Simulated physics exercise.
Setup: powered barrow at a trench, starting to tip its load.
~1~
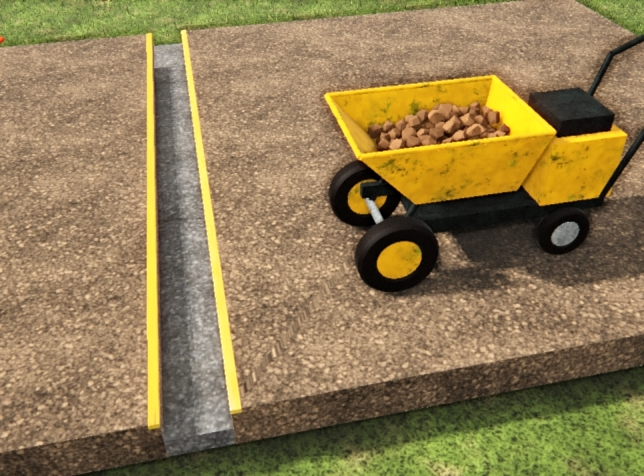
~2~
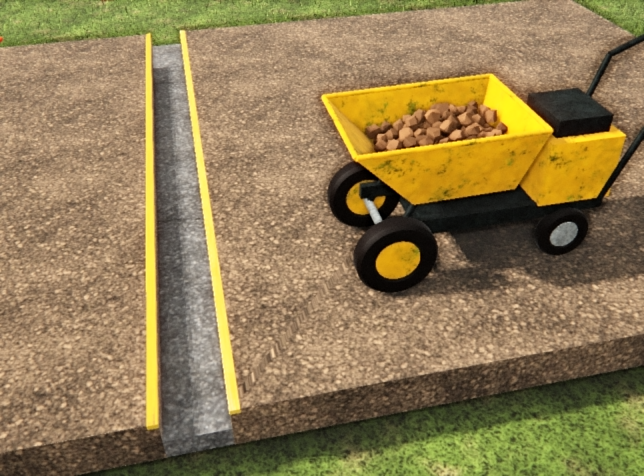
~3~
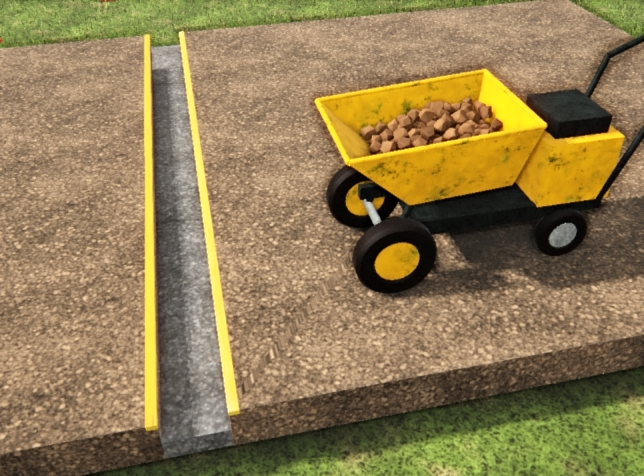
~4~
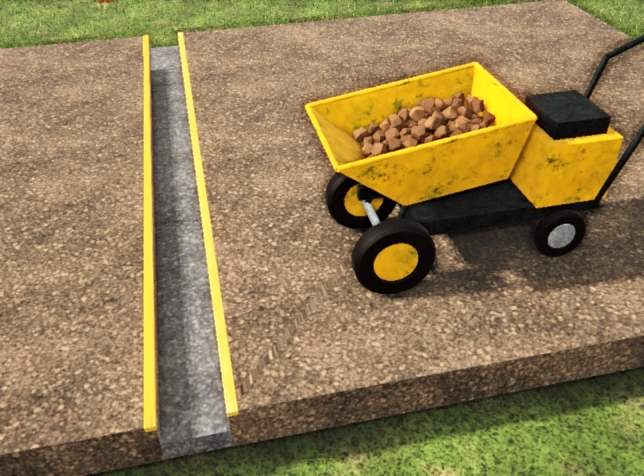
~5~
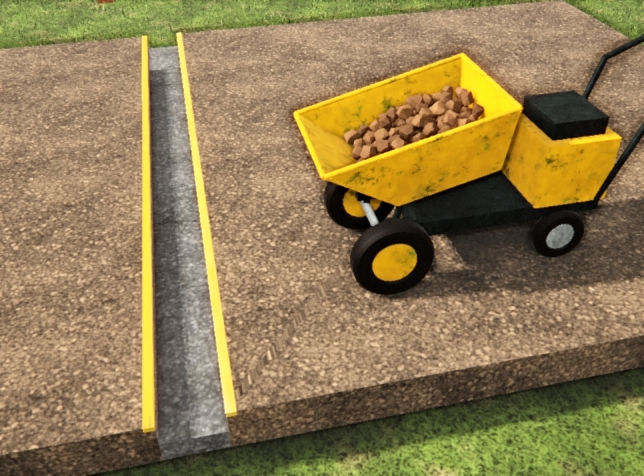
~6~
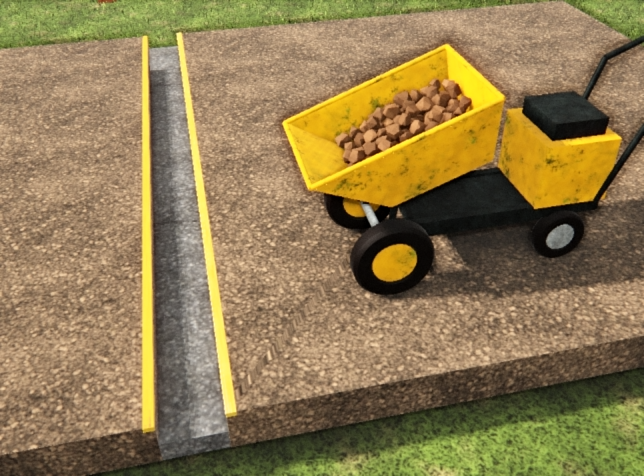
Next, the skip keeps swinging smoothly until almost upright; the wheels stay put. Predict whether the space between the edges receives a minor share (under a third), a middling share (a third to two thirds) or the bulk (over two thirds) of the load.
I predict a trench share from a third through two thirds.
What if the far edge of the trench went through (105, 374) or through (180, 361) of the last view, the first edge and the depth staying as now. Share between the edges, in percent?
About 50 %, then 30 %.
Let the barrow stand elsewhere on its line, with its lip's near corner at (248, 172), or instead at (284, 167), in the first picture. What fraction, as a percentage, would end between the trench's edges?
Well, you'd get roughly 20 per cent from the first place and roughly 70 per cent from the second.
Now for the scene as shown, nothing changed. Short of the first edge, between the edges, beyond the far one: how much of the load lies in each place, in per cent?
Roughly, short 40 per cent, between 50 per cent and beyond 0 per cent.
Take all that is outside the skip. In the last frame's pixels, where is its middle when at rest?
Roughly at pixel (201, 280).
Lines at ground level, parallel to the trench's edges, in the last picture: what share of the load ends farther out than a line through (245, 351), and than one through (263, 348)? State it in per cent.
Close to 70 % and 80 %, in that order.
Just after the last frame, skip tipped steeply; every one in the skip.
A moment on, skip tipped right over; the larger part in the skip; roughly a quarter short of the trench; just a few in or heaped over the trench; just a few falling.
Further on, skip tipped right over; about a tenth in the skip; roughly a third short of the trench; roughly half in or heaped over the trench; just a few beyond it.
When it is over, skip tipped right over; about a tenth in the skip; roughly a third short of the trench; roughly half in or heaped over the trench; just a few beyond it.
